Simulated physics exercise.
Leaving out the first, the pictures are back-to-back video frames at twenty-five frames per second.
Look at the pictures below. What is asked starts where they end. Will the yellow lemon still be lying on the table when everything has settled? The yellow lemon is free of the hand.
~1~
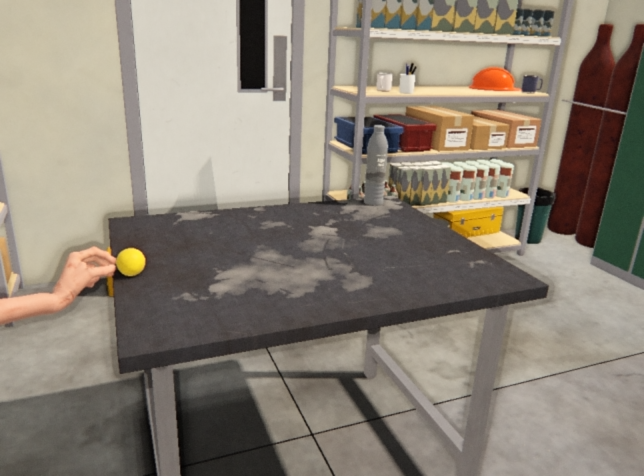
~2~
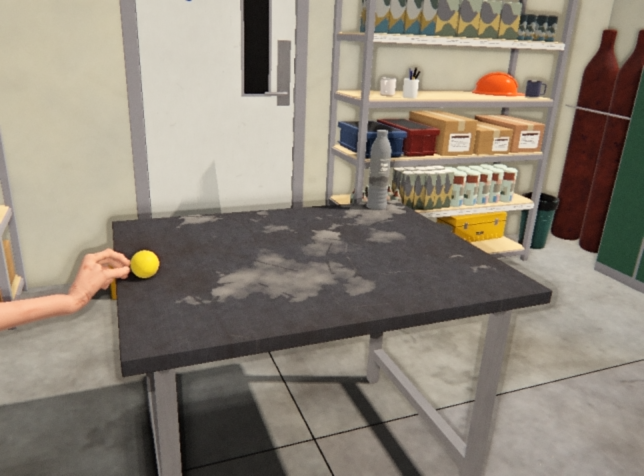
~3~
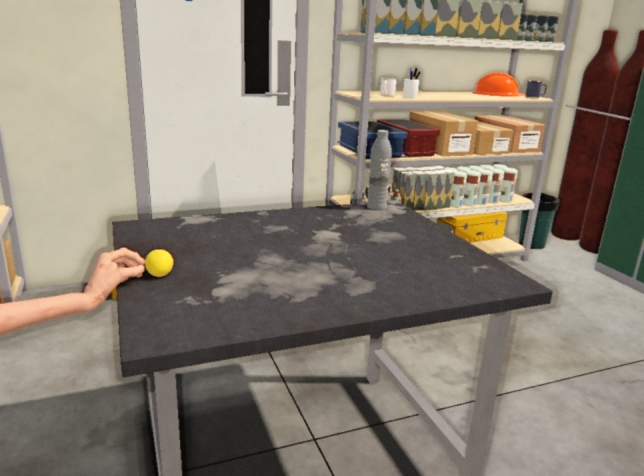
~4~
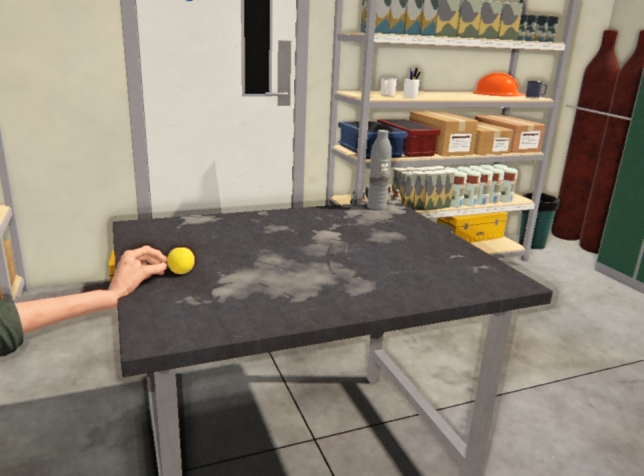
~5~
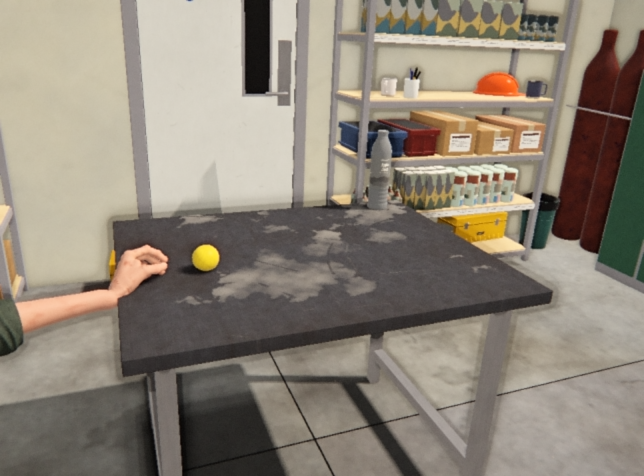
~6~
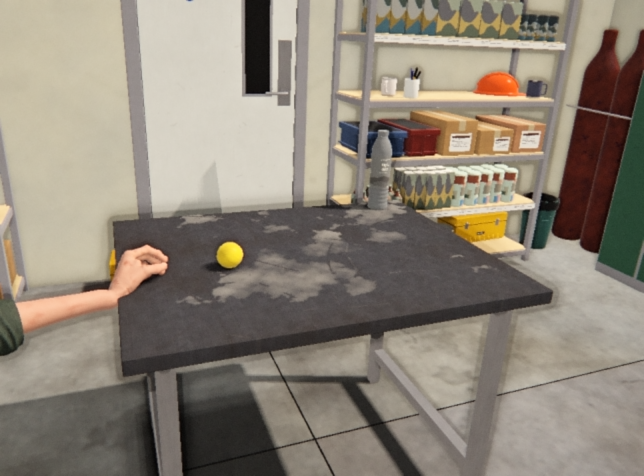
No, it ends up off the table.
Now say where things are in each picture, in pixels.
In the first picture, under the hand; yellow lemon (131, 262).
In the second picture, under the hand; yellow lemon (145, 264).
In the third picture, under the hand; yellow lemon (159, 263).
In the fourth picture, yellow lemon (181, 261).
In the fifth picture, yellow lemon (206, 258) shifted about its own width.
In the sixth picture, yellow lemon (230, 255) shifted well along.
Then, 0.30 s on from there, yellow lemon shifted well along near (383, 240).
Then, 0.60 s on from there, yellow lemon now off the table.
Then, 0.90 s on from there, things are still on the move.
In the end, off the table, yellow lemon.
